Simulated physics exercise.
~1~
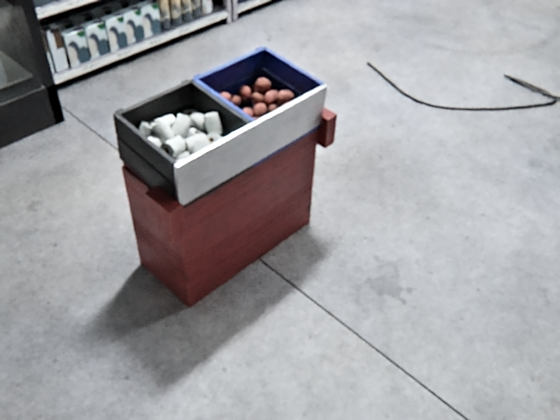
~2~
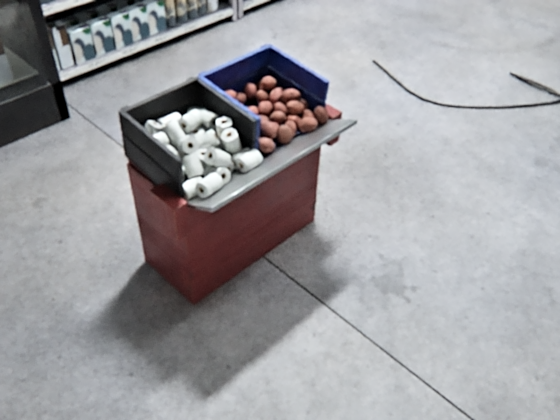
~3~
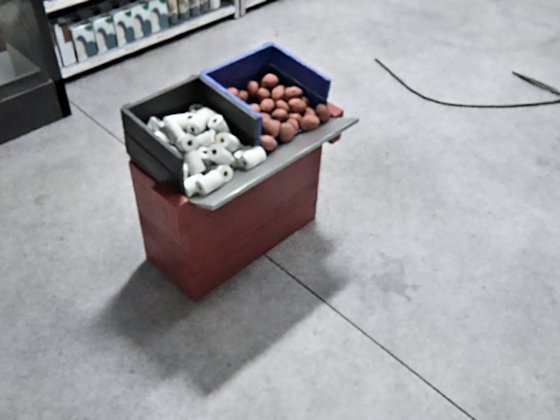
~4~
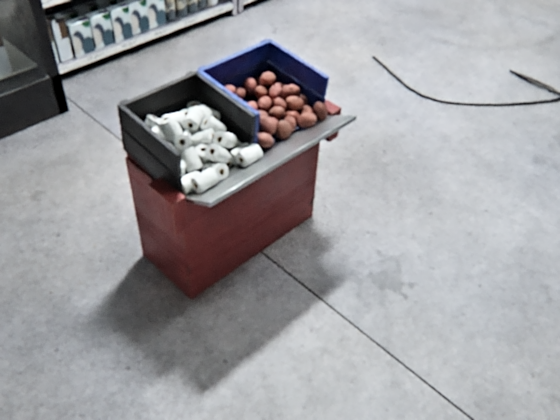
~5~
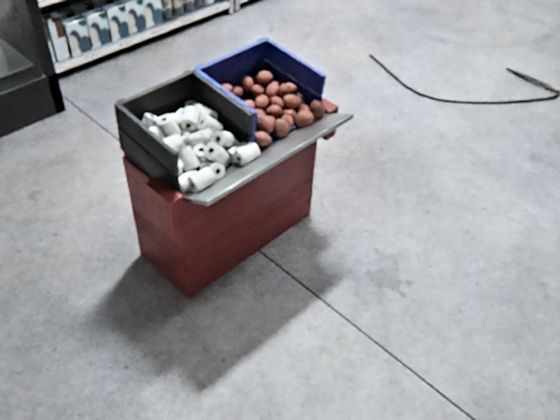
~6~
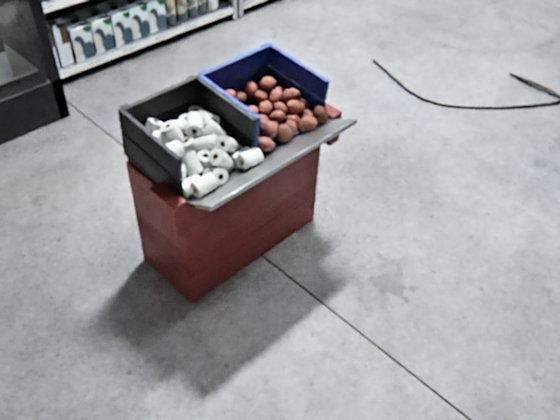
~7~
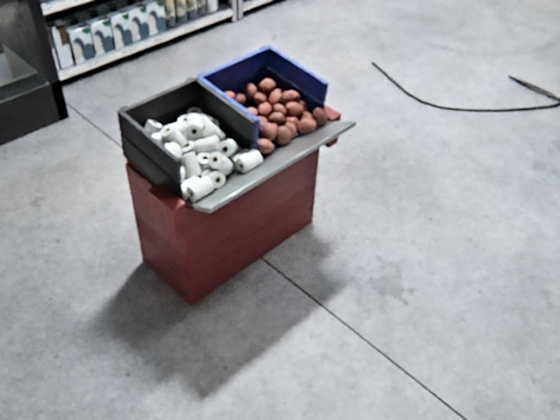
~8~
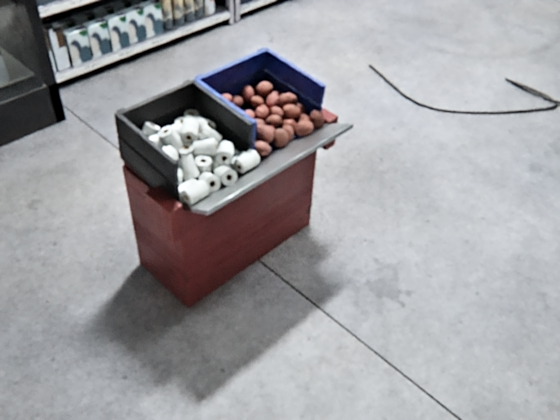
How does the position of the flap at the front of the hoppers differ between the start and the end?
At the start the flap stands upright and closes off the front of the hoppers, while at the end it lies on its side, folded down and outward in front of them.
